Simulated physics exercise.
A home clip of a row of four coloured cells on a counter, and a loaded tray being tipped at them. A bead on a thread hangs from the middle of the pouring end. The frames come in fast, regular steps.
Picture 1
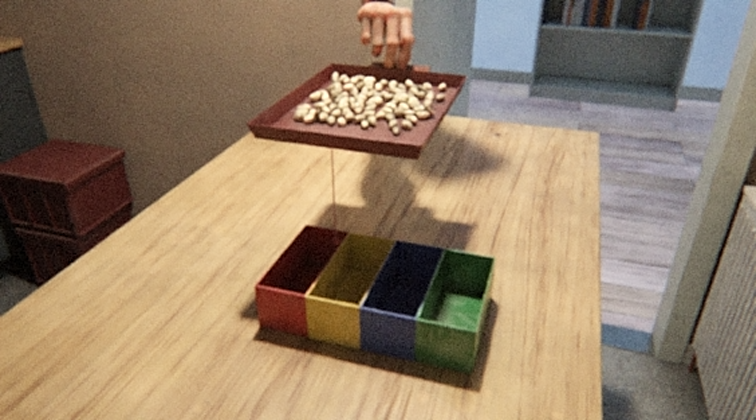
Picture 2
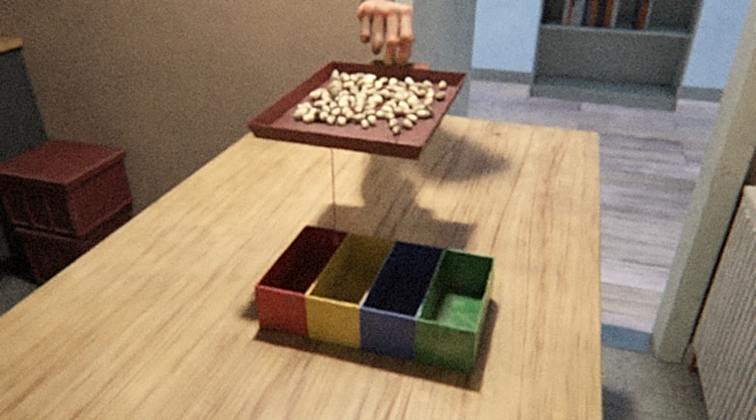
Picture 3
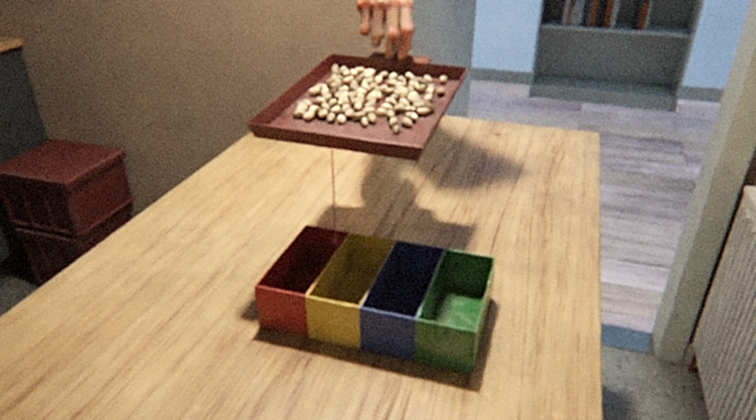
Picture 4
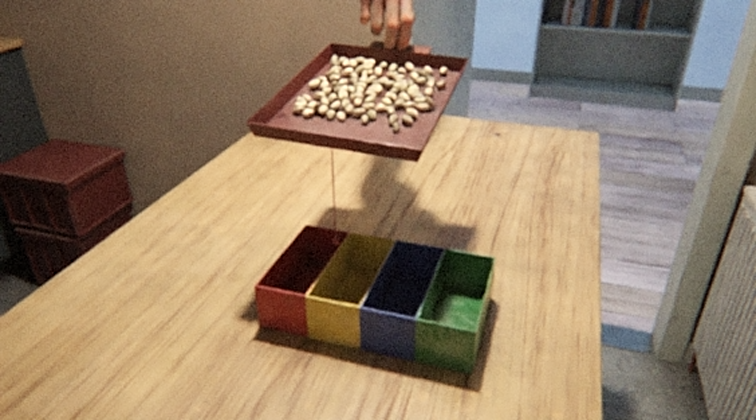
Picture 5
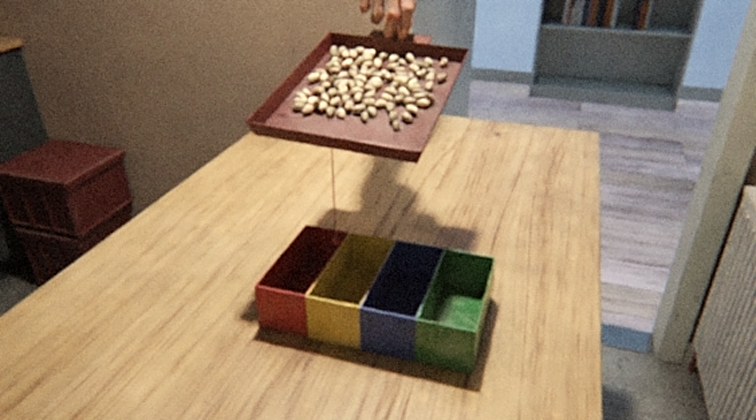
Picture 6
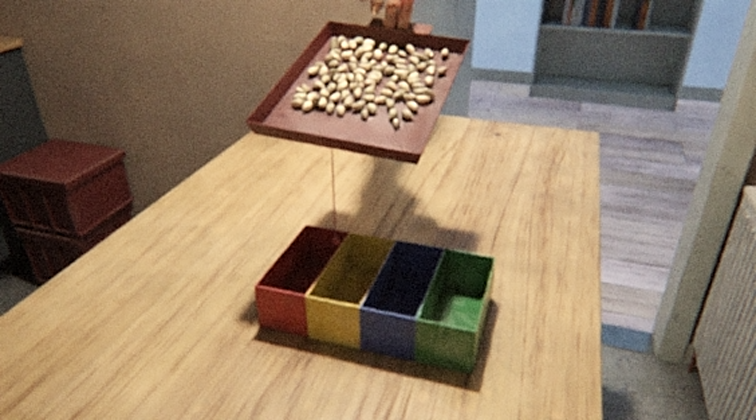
A hand at the far edge of a brown tray of white beans slowly raised that side, tilting the tray toward the viewer, while the red, yellow, blue and green cells below stayed still.
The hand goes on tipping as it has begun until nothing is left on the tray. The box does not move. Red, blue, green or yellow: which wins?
The blue cell gets the most.
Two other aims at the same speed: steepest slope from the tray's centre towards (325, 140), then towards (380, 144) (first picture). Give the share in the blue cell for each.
First some 0, then 80 per cent.
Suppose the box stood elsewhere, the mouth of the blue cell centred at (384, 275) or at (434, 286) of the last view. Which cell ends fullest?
In turn: That blue cell; the yellow one.
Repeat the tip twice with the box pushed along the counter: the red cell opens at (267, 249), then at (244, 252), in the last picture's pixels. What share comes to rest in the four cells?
Roughly 90 per cent, and 80 per cent.
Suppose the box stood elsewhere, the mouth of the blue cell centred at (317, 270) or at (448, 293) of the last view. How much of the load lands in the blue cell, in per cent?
Near 20 % and 10 %.
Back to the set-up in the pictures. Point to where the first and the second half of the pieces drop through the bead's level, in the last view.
Early half (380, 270), late half (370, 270).
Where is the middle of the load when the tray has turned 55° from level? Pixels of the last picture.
Close to (371, 131).
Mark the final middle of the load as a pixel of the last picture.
Close to (379, 319).
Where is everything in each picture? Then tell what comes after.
The first frame shows corners of the pouring end at (254, 122) and (418, 143), level; middle of the load at (361, 98), white beans; bead on its thread at (336, 242); red cell at (282, 307); yellow cell at (333, 318); blue cell at (388, 330); green cell at (445, 343).
The second frame shows corners of the pouring end at (253, 122) and (418, 143), level; middle of the load at (361, 97).
The third frame shows corners of the pouring end at (253, 121) and (418, 144), tipped barely, lowest at the right corner; middle of the load at (361, 92).
The fourth frame shows corners of the pouring end at (253, 121) and (418, 146), tipped a little, lowest at the right corner; middle of the load at (360, 86).
The fifth frame shows corners of the pouring end at (252, 120) and (418, 148), tipped a little, lowest at the right corner; middle of the load at (360, 79).
The sixth frame shows corners of the pouring end at (252, 119) and (418, 150), tipped a little, lowest at the right corner; middle of the load at (360, 73); red cell at (282, 307); yellow cell at (333, 318); blue cell at (388, 330); green cell at (445, 343).
Soon, tray tipped steeply; nearly all on the tray; a stray few in the blue cell; a stray few falling or outside the box.
A while on, tray tipped right over; most on the tray; a small part in the blue cell; a small part in the yellow cell; a stray few in the green cell; a stray few falling or outside the box.
Towards the end, tray tipped past a quarter turn; about half in the blue cell; about a quarter in the yellow cell; a small part in the red cell; a small part in the green cell; a small part falling or outside the box.
Finally, tray tipped past a quarter turn; about half in the blue cell; about a quarter in the yellow cell; a small part in the red cell; a small part in the green cell; a small part outside the box.
